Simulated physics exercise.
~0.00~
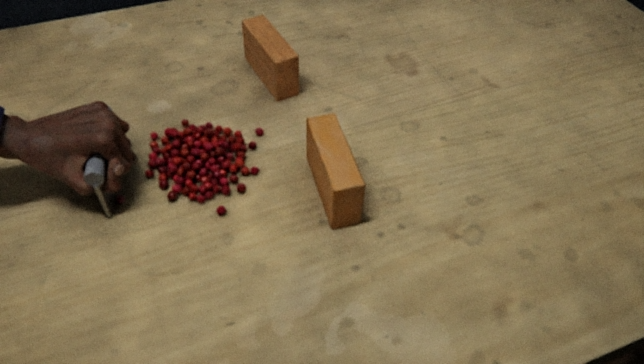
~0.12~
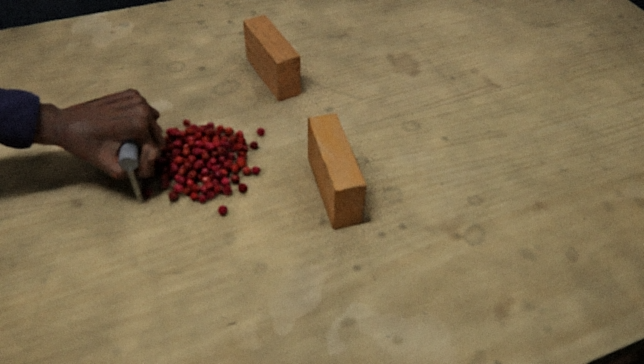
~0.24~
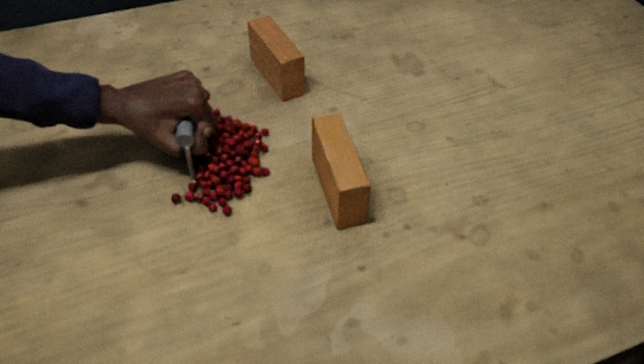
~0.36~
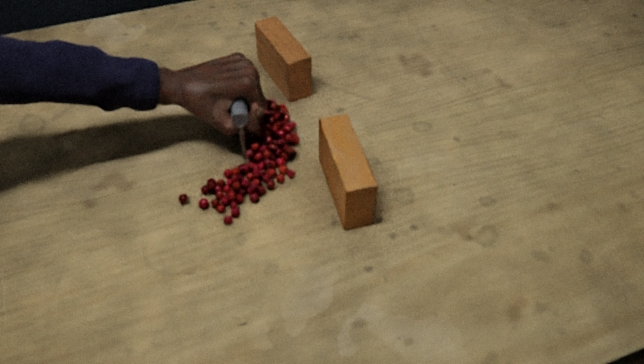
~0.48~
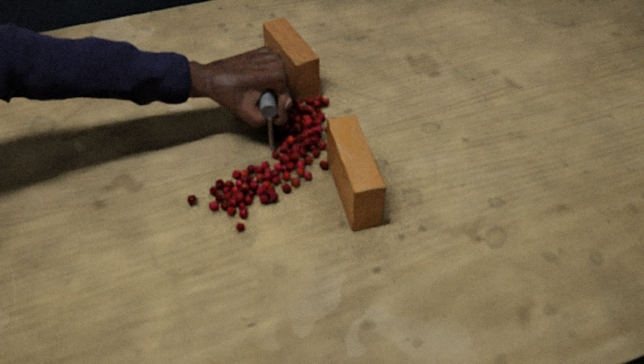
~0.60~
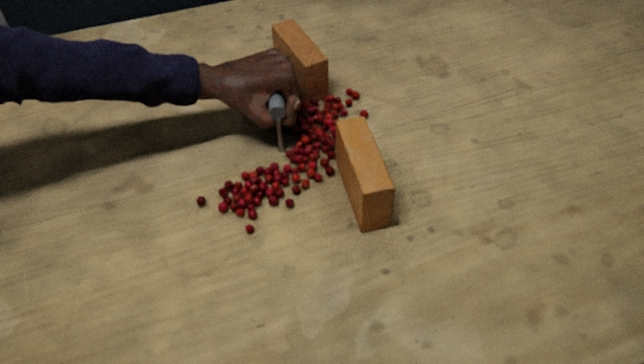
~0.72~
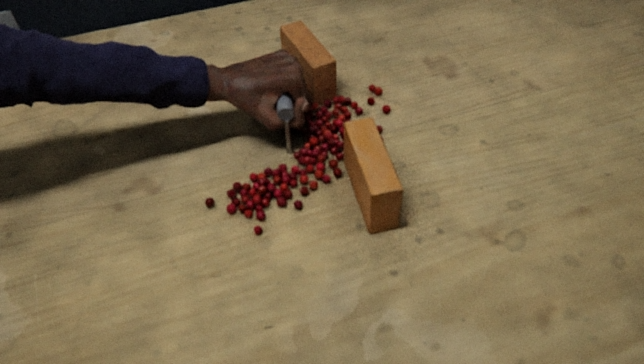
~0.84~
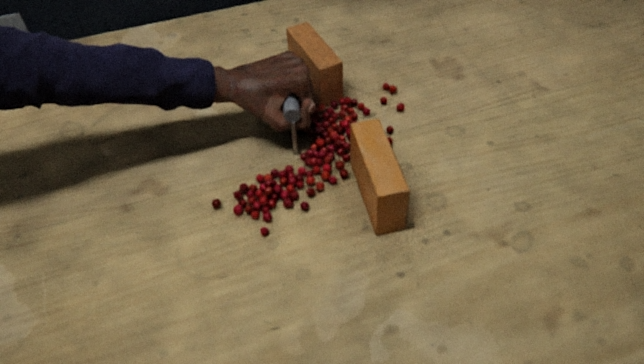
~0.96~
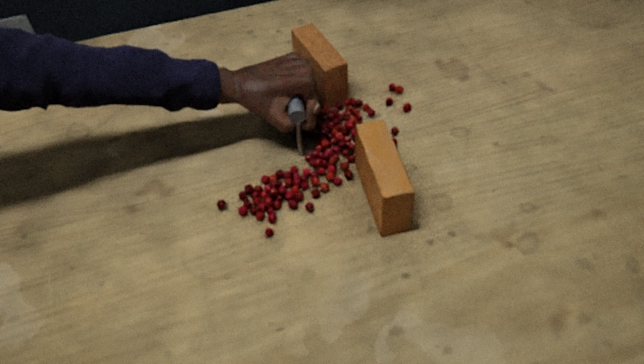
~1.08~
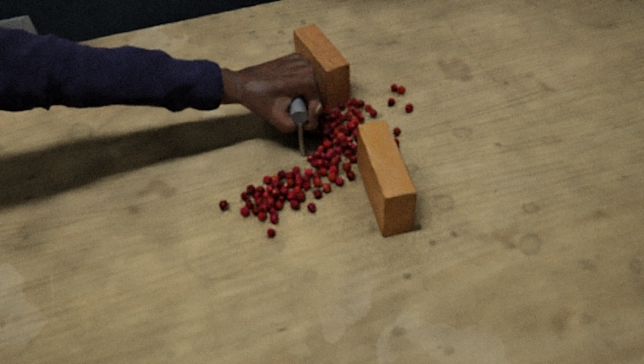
A hand gripping a scraper pushed a pile of red cranberries rightward across a wooden table toward two orange-brown blocks, then stopped near the far block, with some berries in or through the gap and most still spread in front.
